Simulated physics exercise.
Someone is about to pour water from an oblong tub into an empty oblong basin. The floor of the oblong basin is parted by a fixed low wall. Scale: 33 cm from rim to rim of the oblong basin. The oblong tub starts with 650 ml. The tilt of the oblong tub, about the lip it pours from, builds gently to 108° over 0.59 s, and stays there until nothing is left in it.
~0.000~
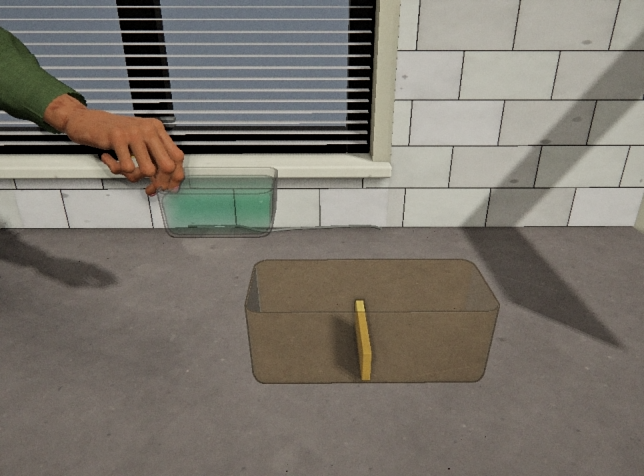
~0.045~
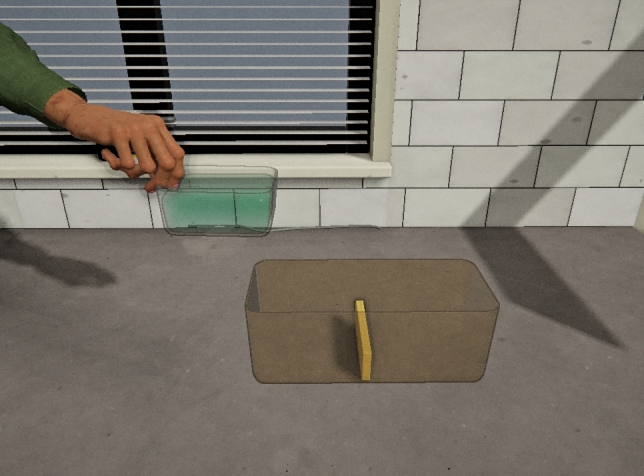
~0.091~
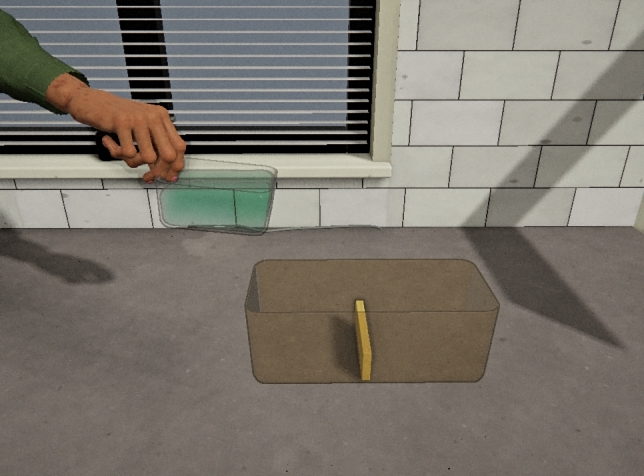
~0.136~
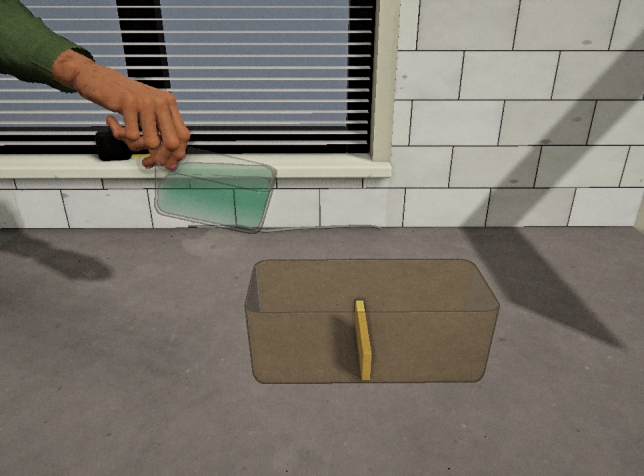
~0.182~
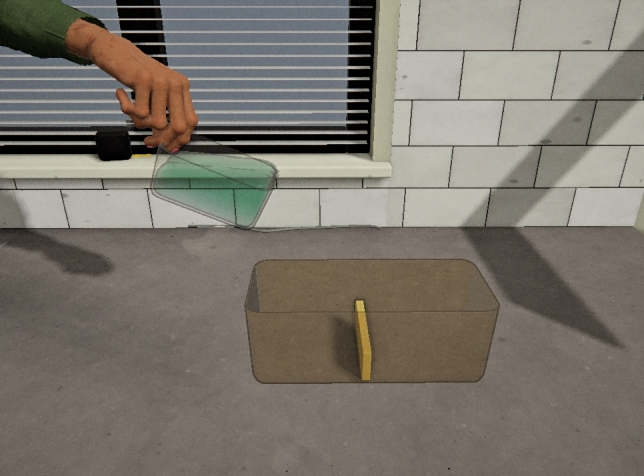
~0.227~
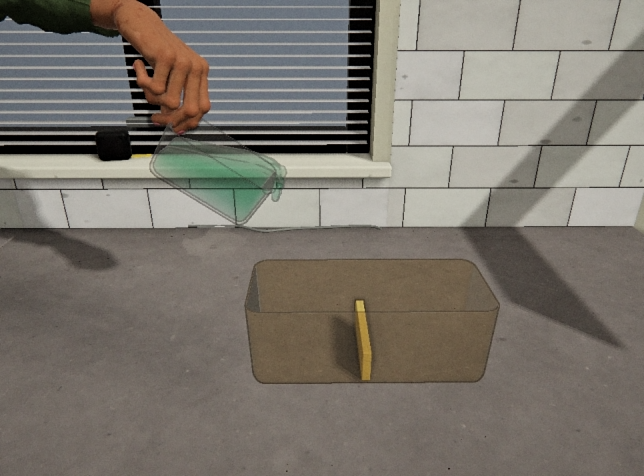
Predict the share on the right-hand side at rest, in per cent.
The far part has some 63 per cent.
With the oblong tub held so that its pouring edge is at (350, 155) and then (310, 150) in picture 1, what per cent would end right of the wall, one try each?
In turn about 80 and 70 per cent.
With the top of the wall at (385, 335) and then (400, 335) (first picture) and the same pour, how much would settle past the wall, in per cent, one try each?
In turn about 30 and 15 per cent.
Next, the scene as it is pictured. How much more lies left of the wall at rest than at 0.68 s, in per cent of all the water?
Some 12 per cent.
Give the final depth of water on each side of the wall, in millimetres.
Some 10 mm on the left and 18 mm on the right.
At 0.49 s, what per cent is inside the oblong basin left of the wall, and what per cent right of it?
Near 14 on the left, 0 on the right.
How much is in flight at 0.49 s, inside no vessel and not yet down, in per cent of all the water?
Some 68 per cent.
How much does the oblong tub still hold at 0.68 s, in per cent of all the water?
Some 0 per cent.
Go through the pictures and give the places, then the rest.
The first picture shows tilt 0°; pouring edge (275, 181); surface from (170, 186) to (274, 186); the oblong basin's rim runs from (250, 285) to (486, 284); the wall's top is at (363, 326).
The second picture shows tilt 2°; pouring edge (275, 181); surface from (170, 185) to (274, 184).
The third picture shows tilt 6°; pouring edge (274, 181); surface from (169, 180) to (274, 180).
The fourth picture shows tilt 14°; pouring edge (274, 181); surface from (167, 173) to (274, 177); 1 per cent is over the edge.
The fifth picture shows tilt 24°; pouring edge (274, 181); surface from (165, 161) to (272, 176); 4 per cent is over the edge.
The sixth picture shows tilt 35°; pouring edge (273, 181); surface from (165, 146) to (262, 165); 8 per cent is over the edge.
Then, 0.49 s in, the tilt is 100° and 18 per cent is still to pour, 14 is left of the wall and 0 right of it.
Then, 0.68 s in, the tilt is 108° and 0 per cent is still to pour, 17 is left of the wall and 72 right of it.
Then, 0.87 s in, the tilt is 108° and 0 per cent is still to pour, 27 is left of the wall and 62 right of it.
Then, 1.09 s in, the tilt is 108° and 0 per cent is still to pour, 30 is left of the wall and 63 right of it.
Finally, 30 per cent lies left of the wall, 63 right of it and 7 outside.
